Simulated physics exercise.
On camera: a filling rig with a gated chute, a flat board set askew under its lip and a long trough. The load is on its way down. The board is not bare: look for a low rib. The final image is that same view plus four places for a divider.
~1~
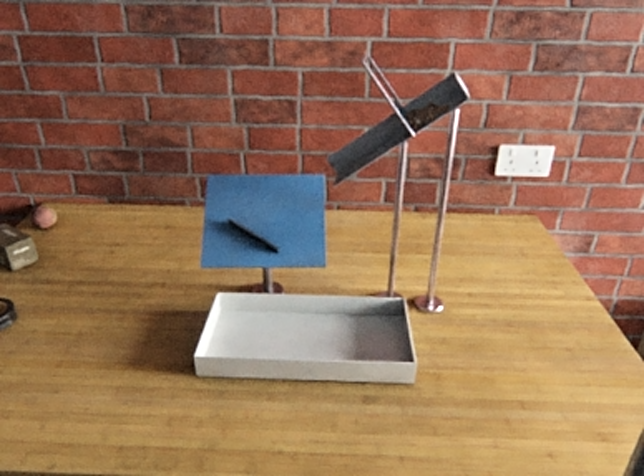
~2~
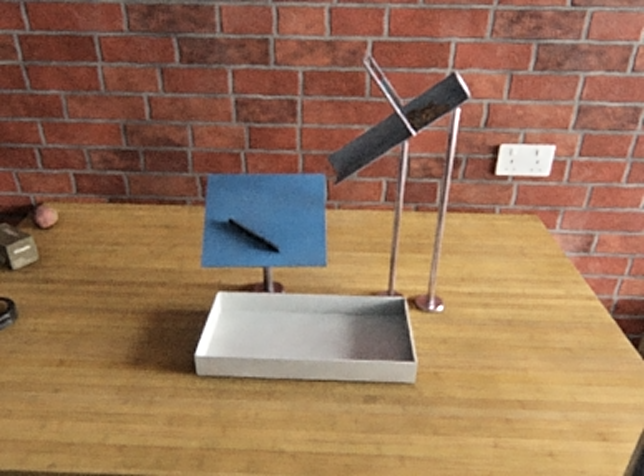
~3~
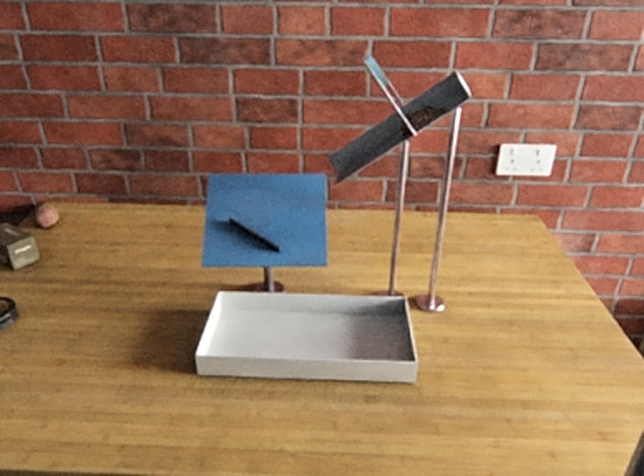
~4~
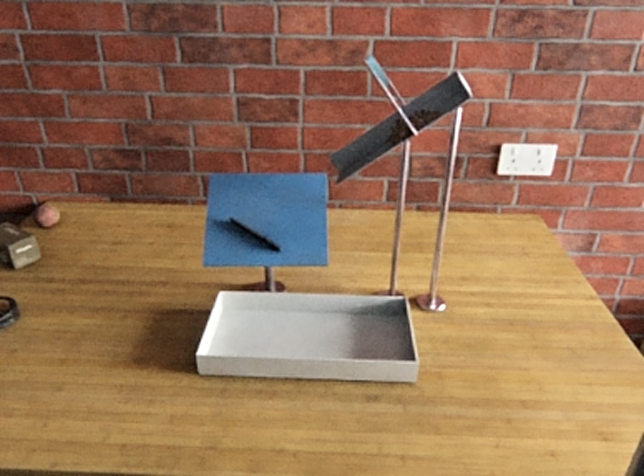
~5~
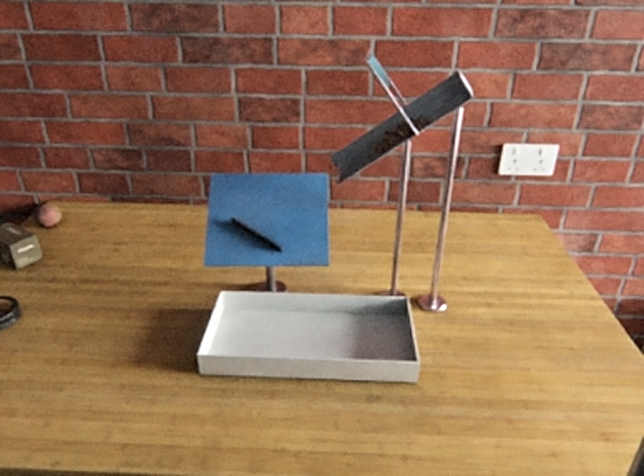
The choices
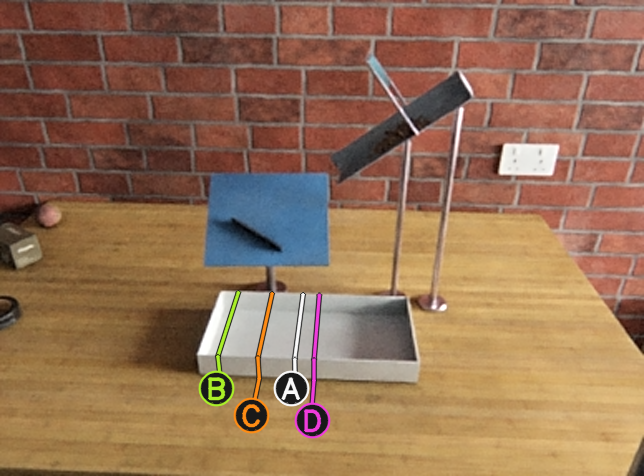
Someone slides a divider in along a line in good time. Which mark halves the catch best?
A is best.
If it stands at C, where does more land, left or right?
Right.
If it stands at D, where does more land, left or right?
The left side.
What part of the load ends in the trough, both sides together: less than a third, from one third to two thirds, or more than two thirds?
It is more than two thirds.
On the marked copy, line A crosses the front rim at (294, 358); line B crosses the front rim at (218, 355); line C crosses the front rim at (258, 357); line D crosses the front rim at (314, 359).
Choosing A, of what is caught, about half on the left of the divider, about half on the right.
Choosing B, of what is caught, a stray few on the left of the divider, nearly all on the right.
Choosing C, of what is caught, a small part on the left of the divider, most on the right.
Choosing D, of what is caught, nearly all on the left of the divider, a stray few on the right.
